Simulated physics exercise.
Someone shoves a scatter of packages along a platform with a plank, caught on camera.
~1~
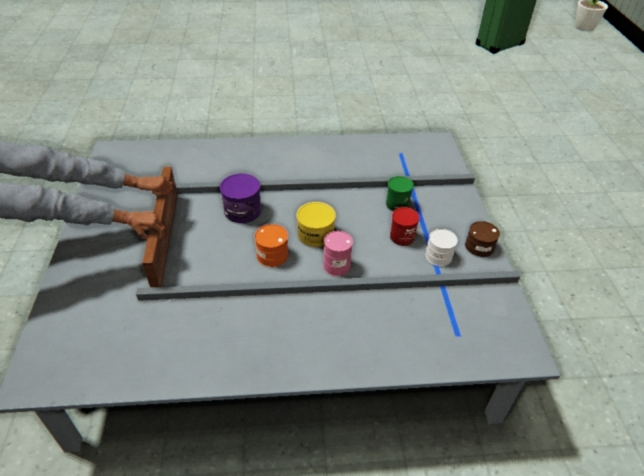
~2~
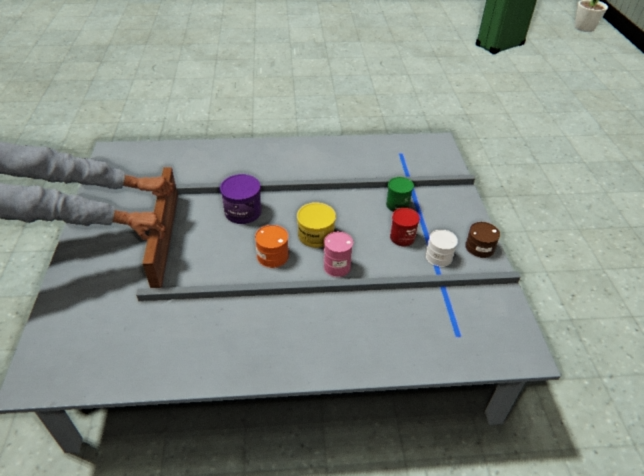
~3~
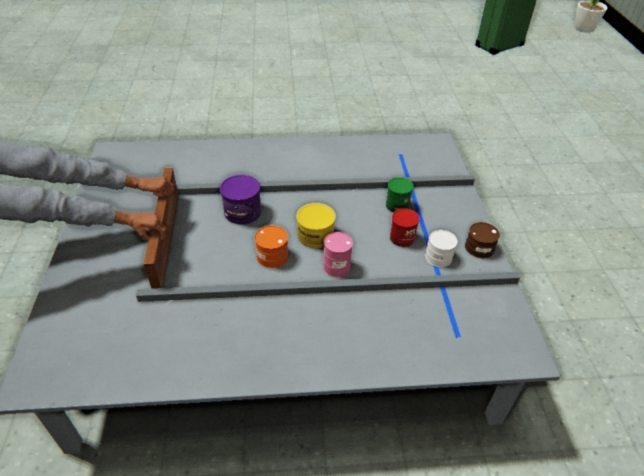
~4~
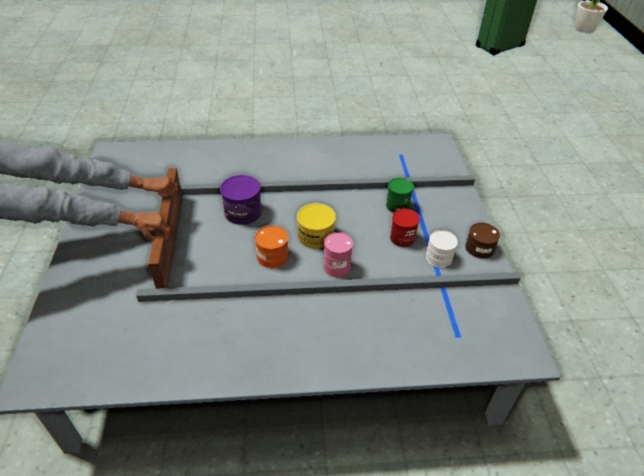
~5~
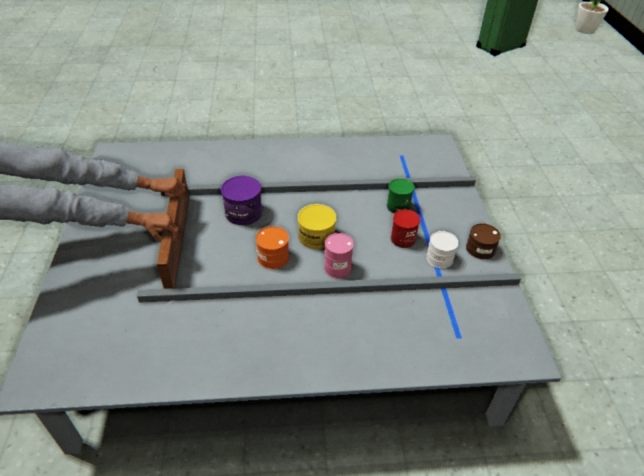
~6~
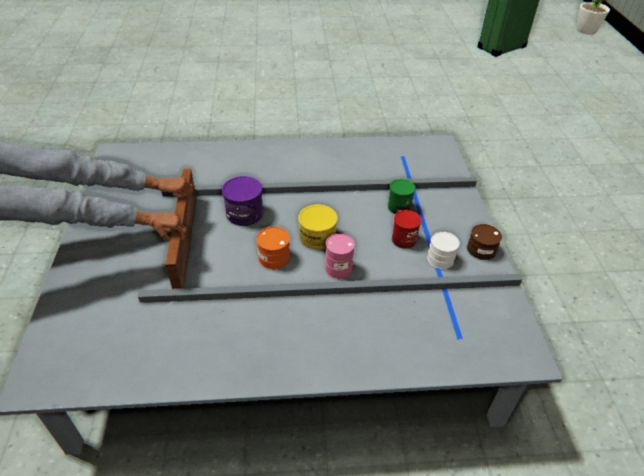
Two hands in grey sleeves grip a brown plank at the left of a grey platform, seen from above in a room with a pale tiled floor. Purple, orange, yellow and pink canisters sit mid-platform between two rails, with green, red, white and brown ones around a blue tape line at right. The hands slide the plank slightly rightward, not touching the canisters, which stay put.
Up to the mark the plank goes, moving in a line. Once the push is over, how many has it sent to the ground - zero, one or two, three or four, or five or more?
Once it is over, it has sent zero to the ground.
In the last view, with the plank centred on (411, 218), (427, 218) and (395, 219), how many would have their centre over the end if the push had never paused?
In that order 0, 0 and 0.
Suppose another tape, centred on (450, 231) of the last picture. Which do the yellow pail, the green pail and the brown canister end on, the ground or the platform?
Here's how it goes: The yellow pail is still up there, the green pail ends up down, and the brown canister ends up down.
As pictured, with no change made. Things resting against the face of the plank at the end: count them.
That makes 4.
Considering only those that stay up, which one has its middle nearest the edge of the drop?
Nearest at the end: The brown canister.
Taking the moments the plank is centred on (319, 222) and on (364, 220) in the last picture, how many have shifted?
Counting first: 4, next 6.
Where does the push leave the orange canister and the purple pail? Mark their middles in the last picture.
The first near (450, 241), the second near (437, 191).
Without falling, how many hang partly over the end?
In total, 1 of them.
Soon after, none off yet; brown canister at rest near (484, 242); white canister at rest near (443, 250); green pail at rest near (401, 197).
At rest, the number that fall off is zero.
